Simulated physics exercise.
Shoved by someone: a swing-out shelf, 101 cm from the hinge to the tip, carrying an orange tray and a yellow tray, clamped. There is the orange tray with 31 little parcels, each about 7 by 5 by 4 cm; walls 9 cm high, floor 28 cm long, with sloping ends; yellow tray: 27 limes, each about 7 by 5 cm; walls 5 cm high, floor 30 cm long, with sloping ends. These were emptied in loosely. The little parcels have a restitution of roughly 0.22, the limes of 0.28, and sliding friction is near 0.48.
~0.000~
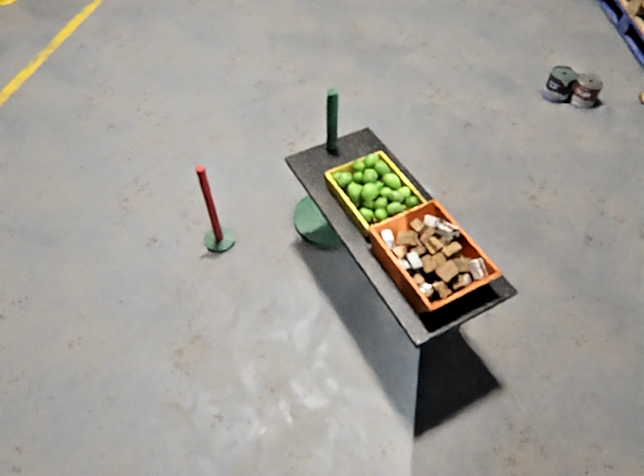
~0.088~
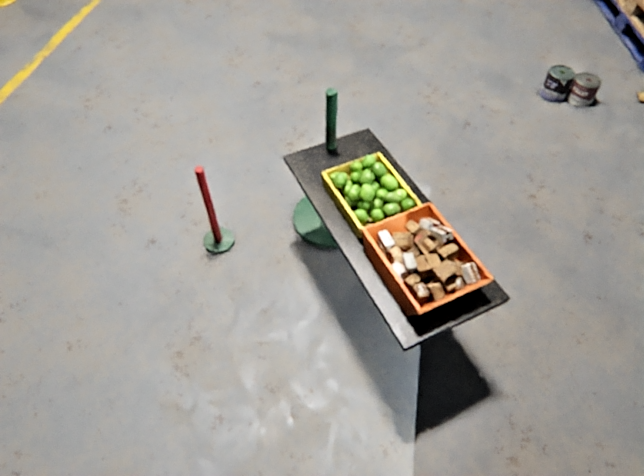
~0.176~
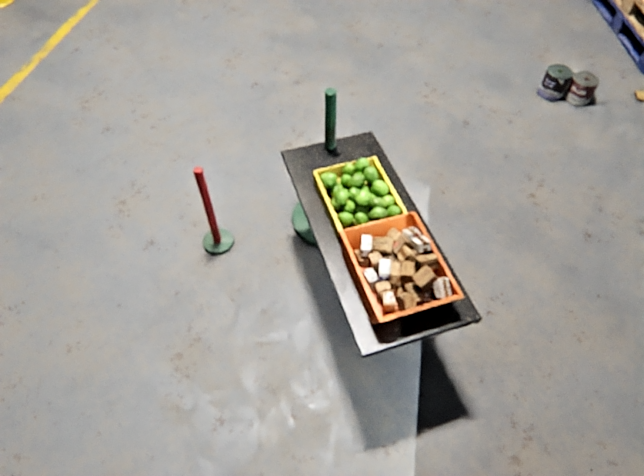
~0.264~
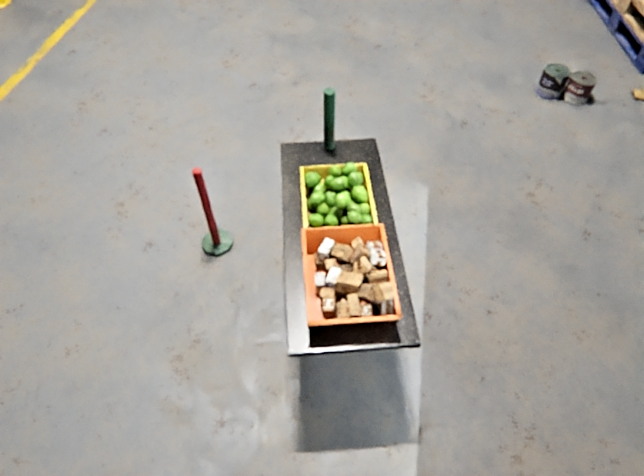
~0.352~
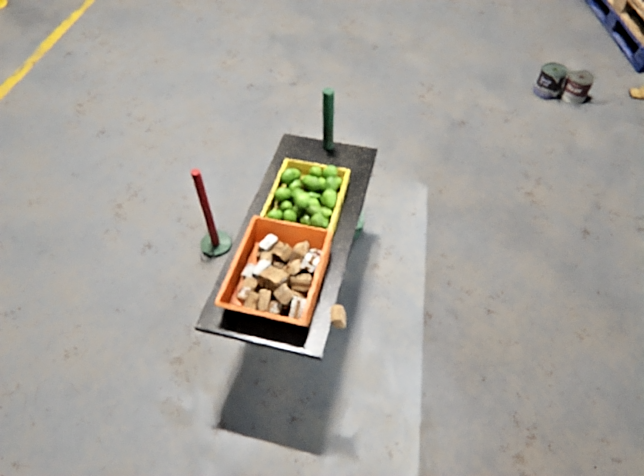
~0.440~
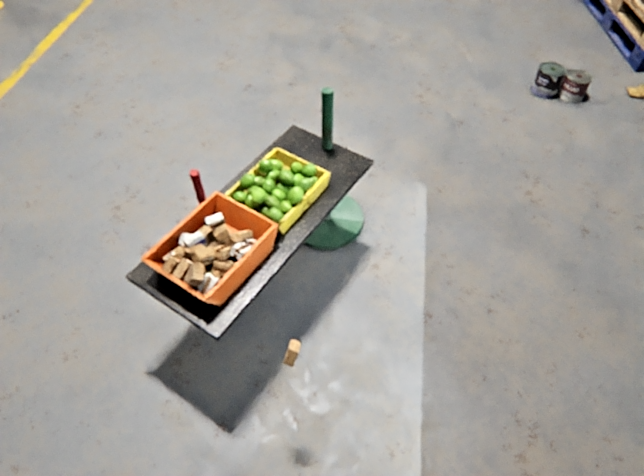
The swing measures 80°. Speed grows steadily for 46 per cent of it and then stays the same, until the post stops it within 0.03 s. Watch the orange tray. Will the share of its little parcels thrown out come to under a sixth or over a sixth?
The share thrown out is over a sixth.
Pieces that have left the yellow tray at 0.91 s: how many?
About, yellow tray: 3.
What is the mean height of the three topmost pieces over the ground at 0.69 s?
On average they sit about 80 cm high.
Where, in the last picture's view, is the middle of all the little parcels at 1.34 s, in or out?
Centre: About (174, 219) px.
After 0.49 s, it reaches the stop.
After 0.57 s, the orange tray is down by 3 of 31 and the yellow tray has all 27.
After 0.69 s, the orange tray is down by 9 of 31 and the yellow tray is down by 2 of 27.
After 0.91 s, the orange tray is down by 11 of 31 and the yellow tray is down by 3 of 27.
Final count (at 1.34 s), the orange tray is down by 11 of 31 and the yellow tray is down by 3 of 27. Asked share, 11 of 31, 35 per cent.
